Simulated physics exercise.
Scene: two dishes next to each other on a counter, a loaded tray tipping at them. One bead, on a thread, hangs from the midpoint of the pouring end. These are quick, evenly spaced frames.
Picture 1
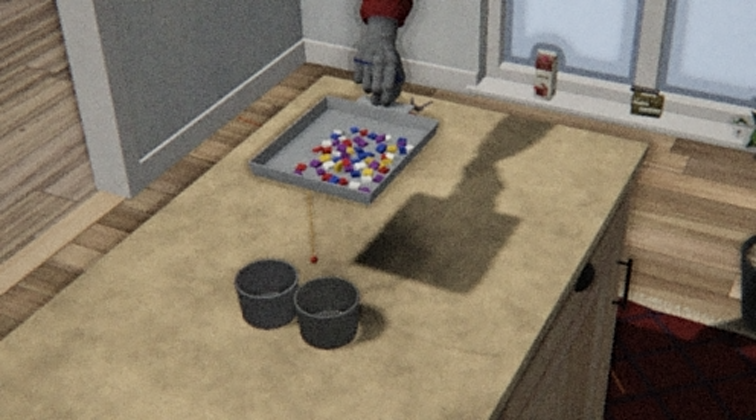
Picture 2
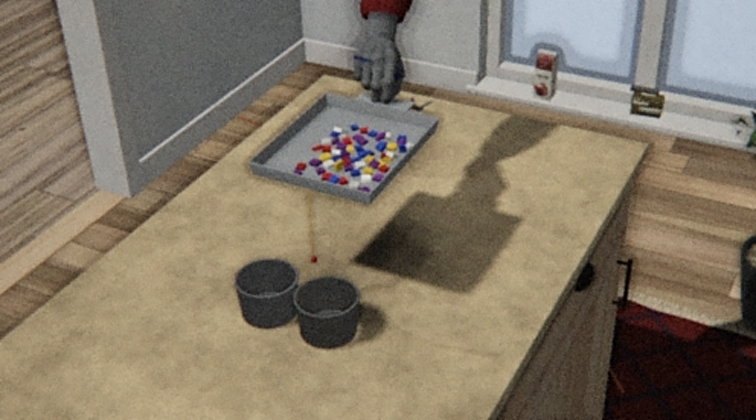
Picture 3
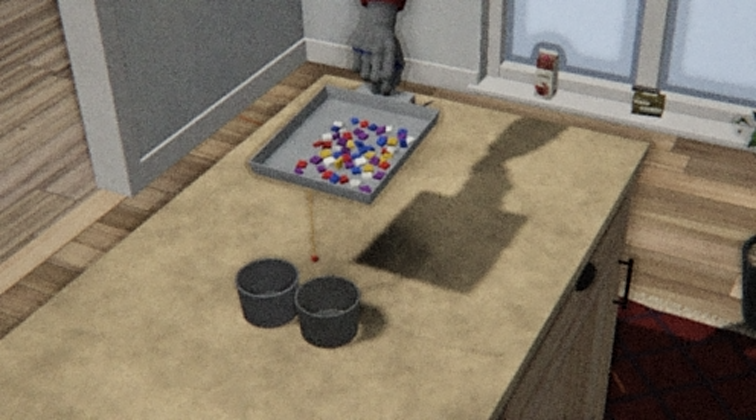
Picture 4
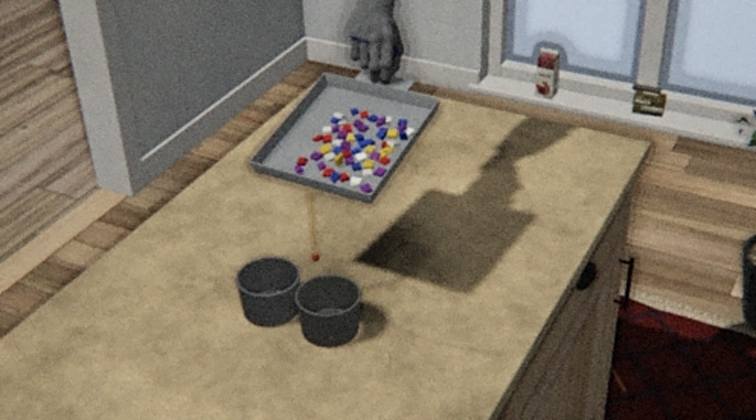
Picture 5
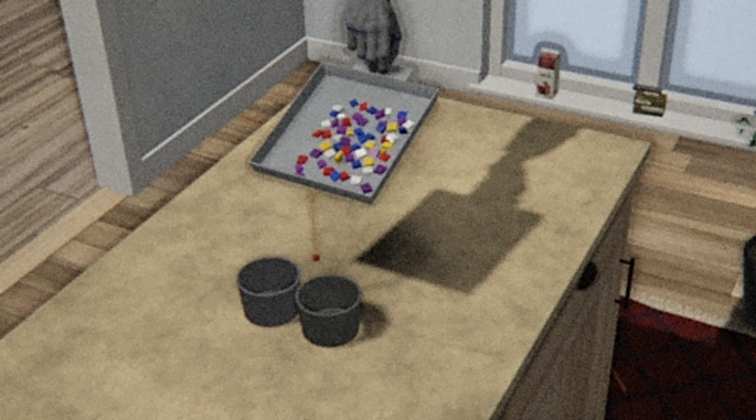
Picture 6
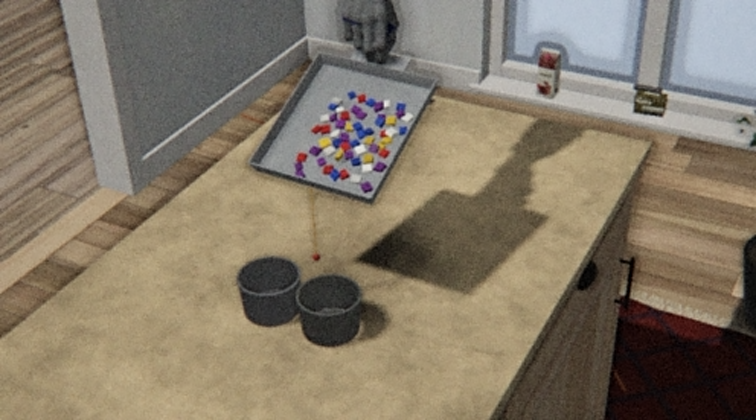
On a kitchen counter, a gray hand raising the far end of a tray of colorful tiles, two dark dishes standing nearby.
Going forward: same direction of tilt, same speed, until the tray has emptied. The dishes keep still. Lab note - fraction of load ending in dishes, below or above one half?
The bulk is caught.
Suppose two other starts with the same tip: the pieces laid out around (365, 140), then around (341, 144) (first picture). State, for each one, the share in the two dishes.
The first start gives 80 percent and the second 80 percent.
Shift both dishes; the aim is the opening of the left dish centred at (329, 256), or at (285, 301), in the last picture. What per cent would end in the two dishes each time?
0 per cent the first time, 40 per cent the second time.
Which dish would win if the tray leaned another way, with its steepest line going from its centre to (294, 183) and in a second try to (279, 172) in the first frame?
One gives the leftmost dish and two gives the leftmost dish.
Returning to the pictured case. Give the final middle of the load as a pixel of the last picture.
Centre at rest: Close to (323, 324).
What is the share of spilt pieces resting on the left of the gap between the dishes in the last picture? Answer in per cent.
Estimate: Near 50 per cent.
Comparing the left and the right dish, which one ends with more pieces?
In the end, the right-side dish gets more.
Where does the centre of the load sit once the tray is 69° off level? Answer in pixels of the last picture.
The centre of the load shows up near (333, 170) in the last view.
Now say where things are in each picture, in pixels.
In the first frame, corners of the pouring end at (252, 162) and (369, 192), level; middle of the load at (362, 156), mosaic tiles; left dish at (251, 309); right dish at (312, 329); bead on its thread at (314, 260).
In the second frame, corners of the pouring end at (252, 161) and (369, 192), level; middle of the load at (362, 155).
In the third frame, corners of the pouring end at (252, 161) and (369, 192), tipped barely, level across its low end; middle of the load at (363, 150).
In the fourth frame, corners of the pouring end at (252, 160) and (370, 192), tipped a little, level across its low end; middle of the load at (363, 144).
In the fifth frame, corners of the pouring end at (252, 161) and (370, 194), tipped clearly, level across its low end; middle of the load at (363, 139).
In the sixth frame, corners of the pouring end at (252, 161) and (369, 195), tipped clearly, level across its low end; middle of the load at (362, 134); left dish at (253, 307); right dish at (314, 326).
Soon after the last picture, tray tipped steeply; nearly all on the tray; a stray few in the air.
A little later, tray tipped past a quarter turn; about half on the tray; a small part in the right dish; a stray few in the left dish; about a quarter in the air.
Later still, tray tipped past a quarter turn; about two thirds in the right dish; about a quarter in the left dish; about a quarter outside both.
At rest, tray tipped past a quarter turn; about two thirds in the right dish; about a quarter in the left dish; about a quarter outside both.
